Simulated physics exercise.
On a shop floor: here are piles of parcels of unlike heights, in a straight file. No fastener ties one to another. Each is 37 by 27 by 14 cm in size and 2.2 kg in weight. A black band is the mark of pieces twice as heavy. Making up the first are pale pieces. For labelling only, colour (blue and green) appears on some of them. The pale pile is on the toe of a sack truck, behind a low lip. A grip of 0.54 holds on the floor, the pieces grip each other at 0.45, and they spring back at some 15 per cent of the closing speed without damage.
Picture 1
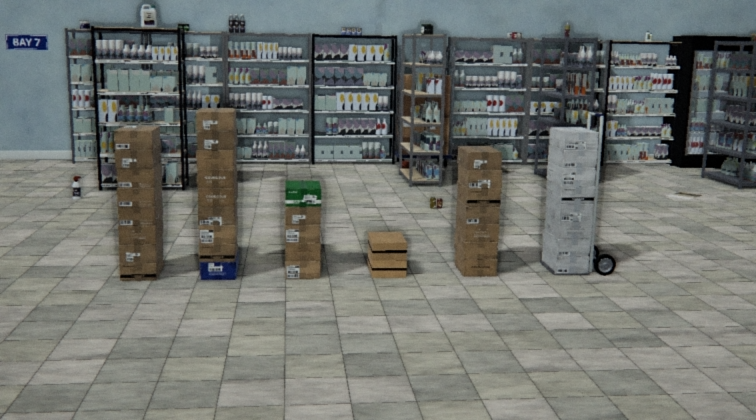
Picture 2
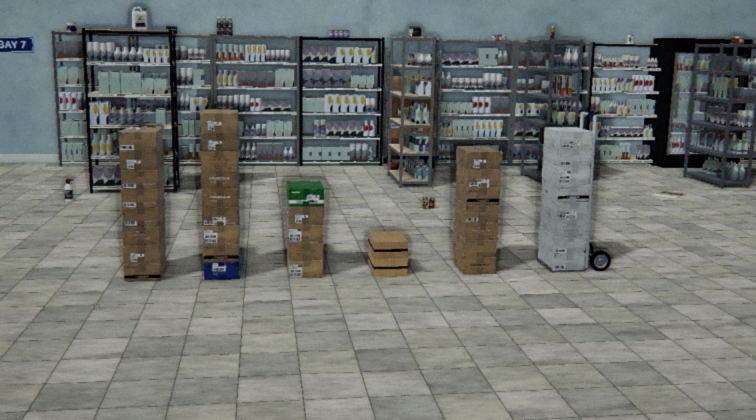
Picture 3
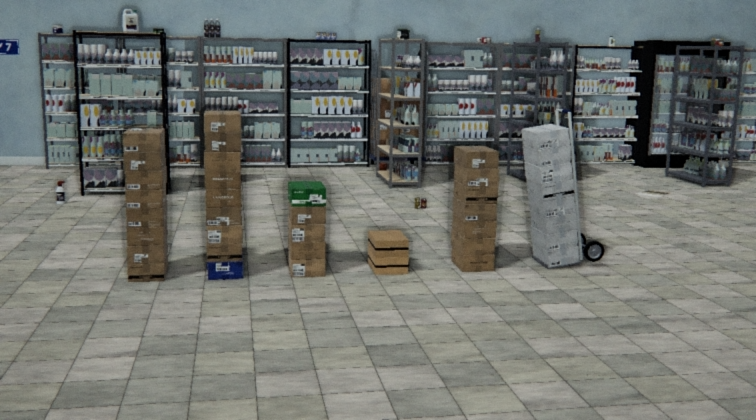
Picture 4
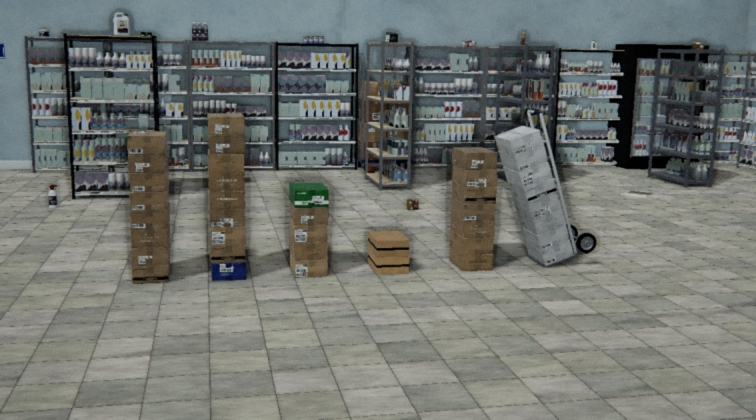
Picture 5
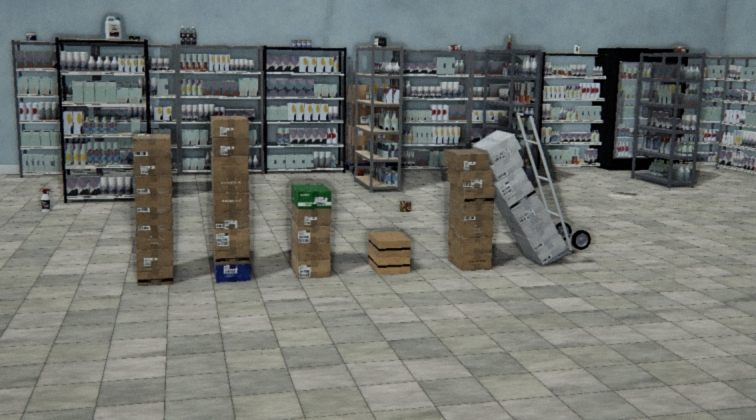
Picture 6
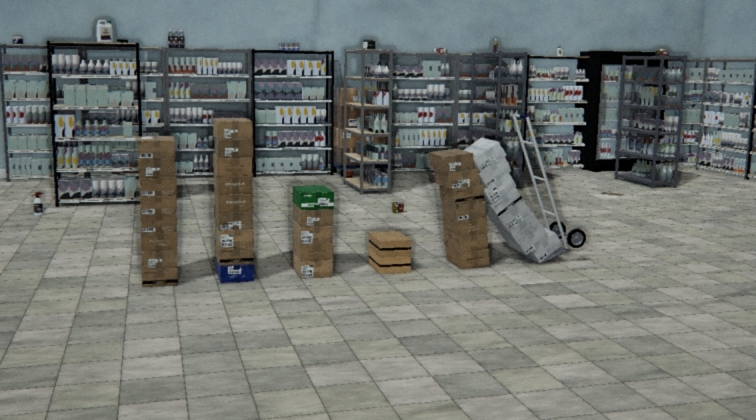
A pale stack of parcels on a wheeled hand truck stands at the right end of a row of box piles on a tiled shop floor, seen from the front before stocked shelves. Brown stacks of differing heights stretch left, one topped with green, another with blue at its base. As the camera drifts around, the truck tilts left and the pale stack leans, bending against the neighbouring brown pile, which shifts leftward.
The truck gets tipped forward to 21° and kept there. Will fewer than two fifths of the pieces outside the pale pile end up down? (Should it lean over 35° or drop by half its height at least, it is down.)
Watch, a share short of two in five will go down.
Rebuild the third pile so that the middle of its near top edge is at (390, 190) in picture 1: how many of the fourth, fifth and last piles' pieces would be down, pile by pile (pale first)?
Then fourth 0, fifth 0, last 0.
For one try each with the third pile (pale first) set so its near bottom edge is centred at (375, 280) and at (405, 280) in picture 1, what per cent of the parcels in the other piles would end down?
In order, 20 then 20 per cent.
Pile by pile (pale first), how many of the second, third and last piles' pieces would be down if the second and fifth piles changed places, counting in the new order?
After the swap, the second pile would have 9 down, the third 0 and the last 0.
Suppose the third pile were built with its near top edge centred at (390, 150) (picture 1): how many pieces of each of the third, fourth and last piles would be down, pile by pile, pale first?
Counts down - third: 7; fourth: 4; last: 8.
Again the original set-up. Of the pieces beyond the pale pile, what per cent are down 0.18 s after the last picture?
By then, 0 per cent.
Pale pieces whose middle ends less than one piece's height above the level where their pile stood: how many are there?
I count 2 in total.
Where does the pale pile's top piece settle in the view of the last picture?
Roughly at (436, 203).
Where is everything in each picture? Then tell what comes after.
In the first frame (each place is the centre of the face we see best; the camera moves round a little), truck frame (600, 148) 0° forward; green parcel (303, 198); blue parcel (218, 271); the others all in place.
In the second frame, truck frame (593, 147) 1° forward; green parcel (306, 198).
In the third frame, truck frame (572, 142) 9° forward, top of the pale pile leaning 9°; green parcel (309, 198); the others all in place.
In the fourth frame, truck frame (548, 142) 18° forward, top of the pale pile leaning 20°; green parcel (312, 199); the others all in place.
In the fifth frame, truck frame (539, 144) 21° forward, top of the pale pile leaning 30°; green parcel (315, 200); 2 have shifted.
In the sixth frame, truck frame (535, 144) 21° forward, top of the pale pile leaning 33°; blue parcel (237, 274); green parcel (318, 201); steepest lean 6°, the parcel at (459, 163); 7 have shifted.
Then, 0.18 s later than the last frame, 8 of the pale pile down; none of the 31 other parcels down, 7 disturbed.
Then, 0.38 s later than the last frame, 8 of the pale pile down; 2 of the 31 other parcels down.
Then, 0.70 s later than the last frame, 8 of the pale pile down; 7 of the 31 other parcels down.
When it is over, 8 of the pale pile down; 7 of the 31 other parcels down; green parcel unmoved; blue parcel unmoved. That is 23 per cent. In pixels of the last frame, middles, green parcel near (312, 197), blue parcel near (235, 268).
